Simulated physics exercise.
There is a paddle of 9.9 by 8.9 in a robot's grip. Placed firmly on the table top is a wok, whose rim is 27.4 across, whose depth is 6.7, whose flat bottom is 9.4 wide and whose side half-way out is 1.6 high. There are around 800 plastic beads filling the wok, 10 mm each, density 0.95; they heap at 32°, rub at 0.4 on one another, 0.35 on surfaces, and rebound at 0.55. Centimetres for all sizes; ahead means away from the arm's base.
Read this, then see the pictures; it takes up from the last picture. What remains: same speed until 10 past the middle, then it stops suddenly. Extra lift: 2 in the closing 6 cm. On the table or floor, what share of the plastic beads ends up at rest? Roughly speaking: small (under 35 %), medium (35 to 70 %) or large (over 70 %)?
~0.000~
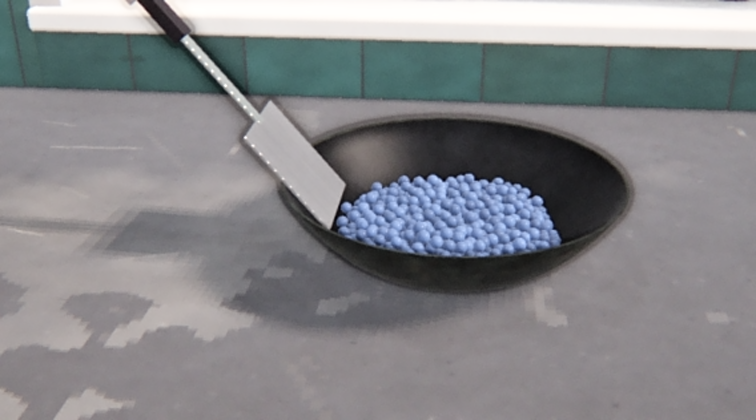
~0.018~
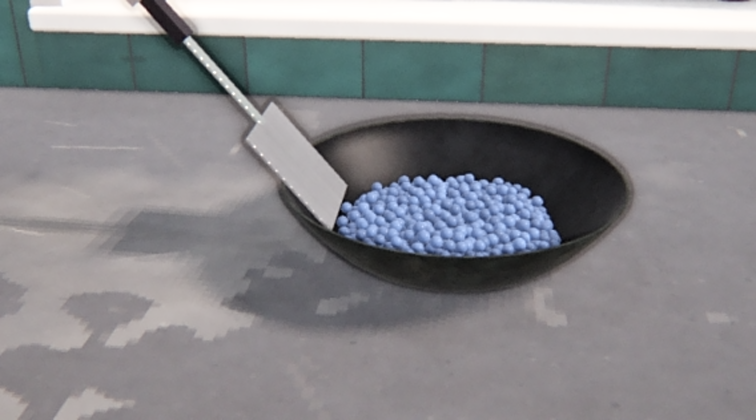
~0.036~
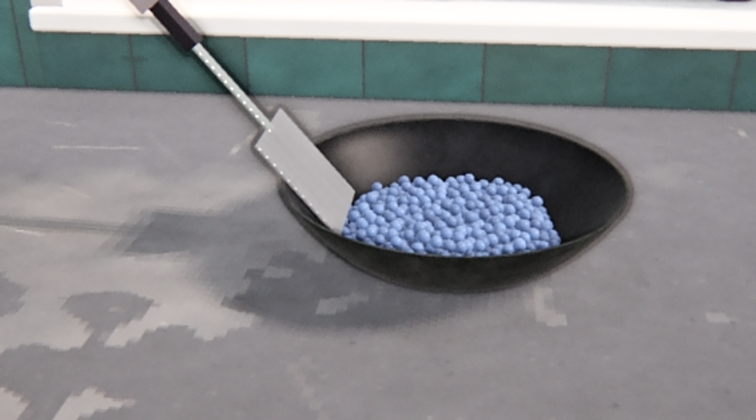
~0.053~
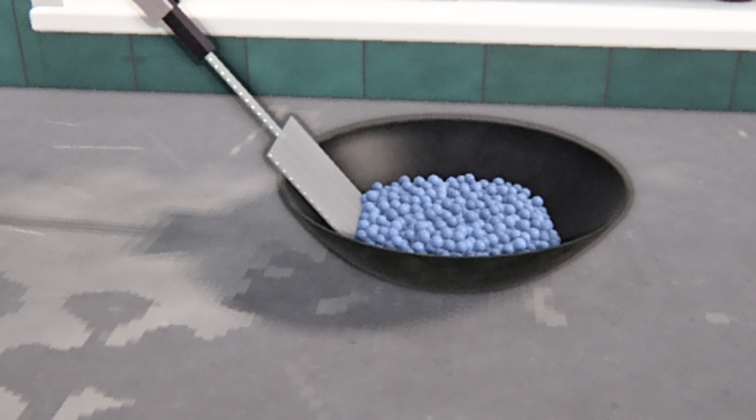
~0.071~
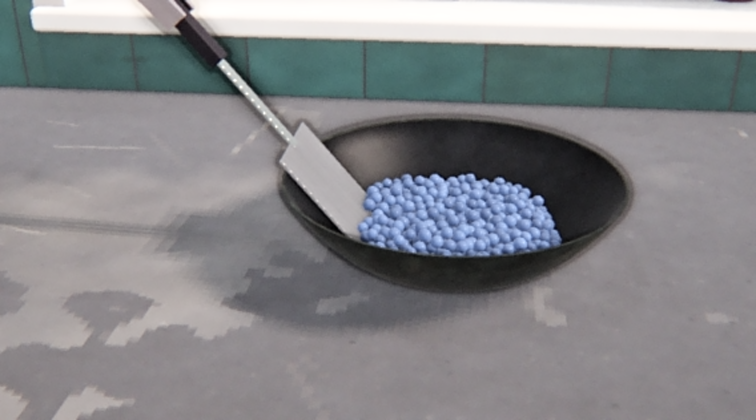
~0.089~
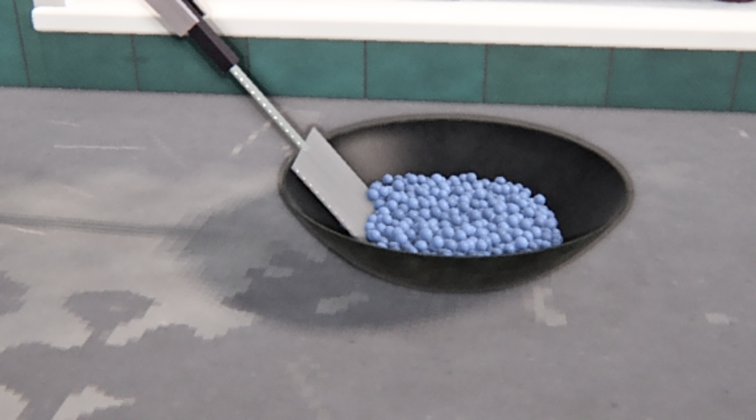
Roughly, small, under 35 %.
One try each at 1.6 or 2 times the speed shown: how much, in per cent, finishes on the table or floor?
The two tries give about 40 and 45 in a hundred.
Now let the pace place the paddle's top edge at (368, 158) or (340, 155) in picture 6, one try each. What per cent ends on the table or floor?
About 45 and 40 per cent.
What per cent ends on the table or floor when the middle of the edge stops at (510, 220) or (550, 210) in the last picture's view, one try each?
Around 0 per cent for the first try and 5 per cent for the second.
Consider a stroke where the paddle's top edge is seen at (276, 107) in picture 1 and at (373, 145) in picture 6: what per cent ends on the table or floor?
It works out to about 45 %, more or less.
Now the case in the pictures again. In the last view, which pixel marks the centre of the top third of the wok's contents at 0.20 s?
Near (515, 208).
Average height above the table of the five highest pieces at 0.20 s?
Roughly 5 centimetres.
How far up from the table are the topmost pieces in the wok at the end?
It reaches around 6.5 cm.
By 0.20 s, sloping 50°, highest piece 5 above the table; 800 in the wok.
By 0.32 s, sloping 50°, highest piece 8 above the table; 800 in the wok.
By 0.58 s, sloping 50°, highest piece 9 above the table; 582 in the wok, 176 on the table or floor, 42 on the blade or in flight.
By 1.63 s, sloping 50°, highest piece 7 above the table; 581 in the wok, 219 on the table or floor.
Final count, 581 in the wok, 219 on the table or floor. That is 27 % on the table or floor.
